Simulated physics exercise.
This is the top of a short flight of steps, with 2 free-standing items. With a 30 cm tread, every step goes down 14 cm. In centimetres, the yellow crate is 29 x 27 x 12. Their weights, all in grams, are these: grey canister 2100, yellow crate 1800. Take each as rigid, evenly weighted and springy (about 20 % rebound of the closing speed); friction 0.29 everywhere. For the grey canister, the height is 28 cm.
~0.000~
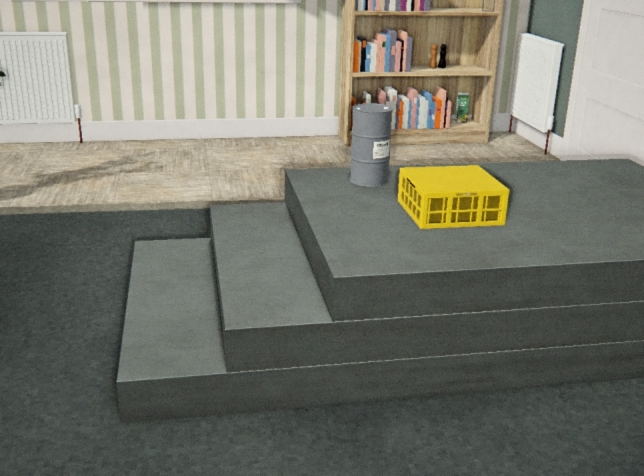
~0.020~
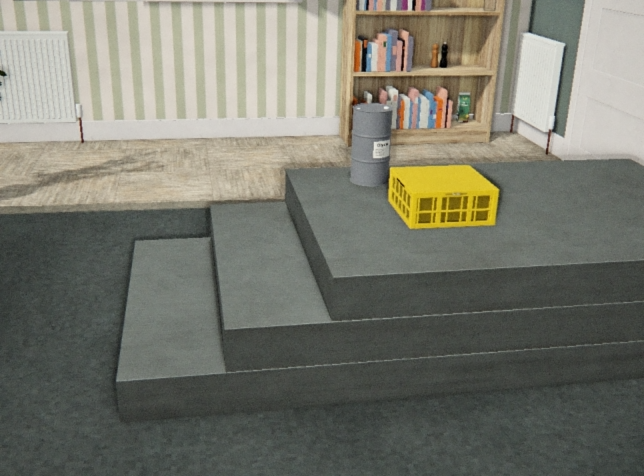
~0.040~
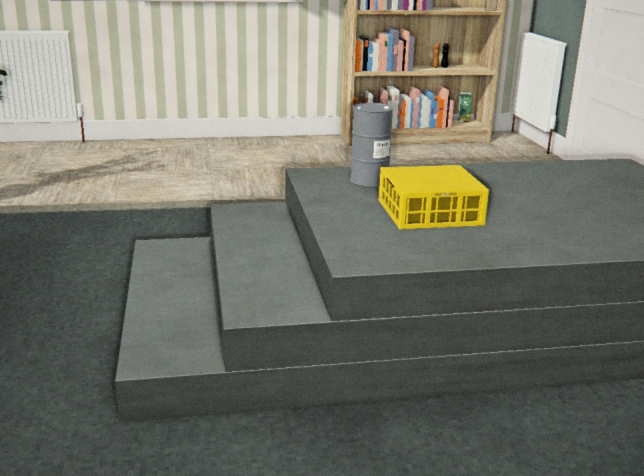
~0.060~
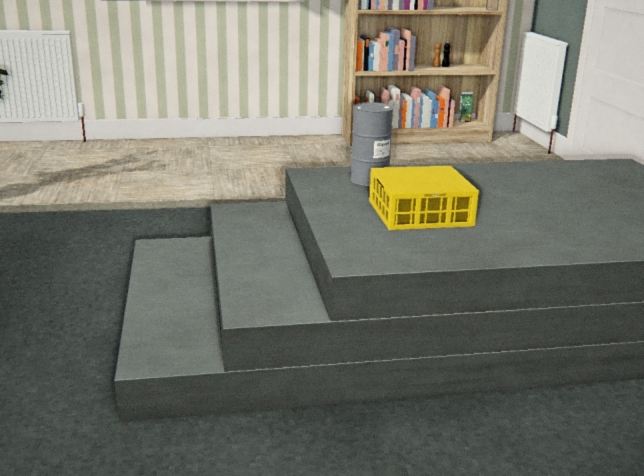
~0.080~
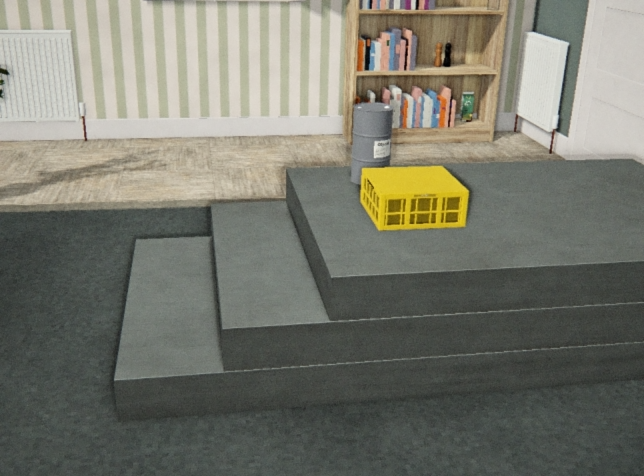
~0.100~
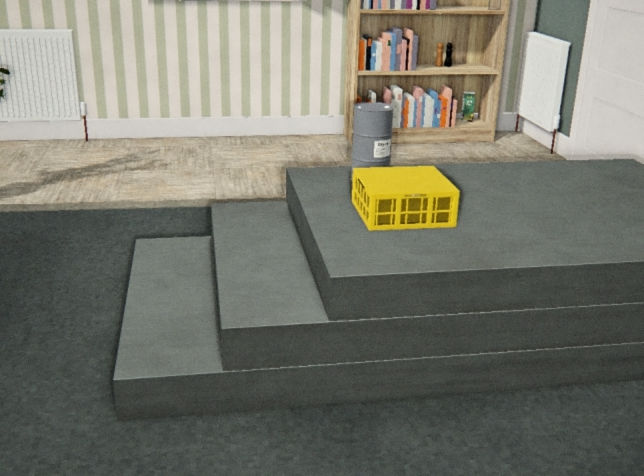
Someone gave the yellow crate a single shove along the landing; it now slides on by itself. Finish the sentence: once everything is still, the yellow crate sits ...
... on one of the steps.
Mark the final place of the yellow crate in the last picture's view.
Around pixel (267, 222).
By 0.20 s, 19 cm to the first step; yellow crate near (362, 198).
By 0.30 s, 7 cm to the first step; yellow crate near (329, 199).
By 0.40 s, 1 cm past the top edge and 0 cm lower; yellow crate near (305, 201).
By 0.60 s, 11 cm past the top edge and 6 cm lower; yellow crate near (272, 220).
When it is over (1.1 s), 13 cm past the top edge and 7 cm lower; grey canister within 12 cm of the start. End places, in pixels of the last picture, yellow crate near (267, 222).
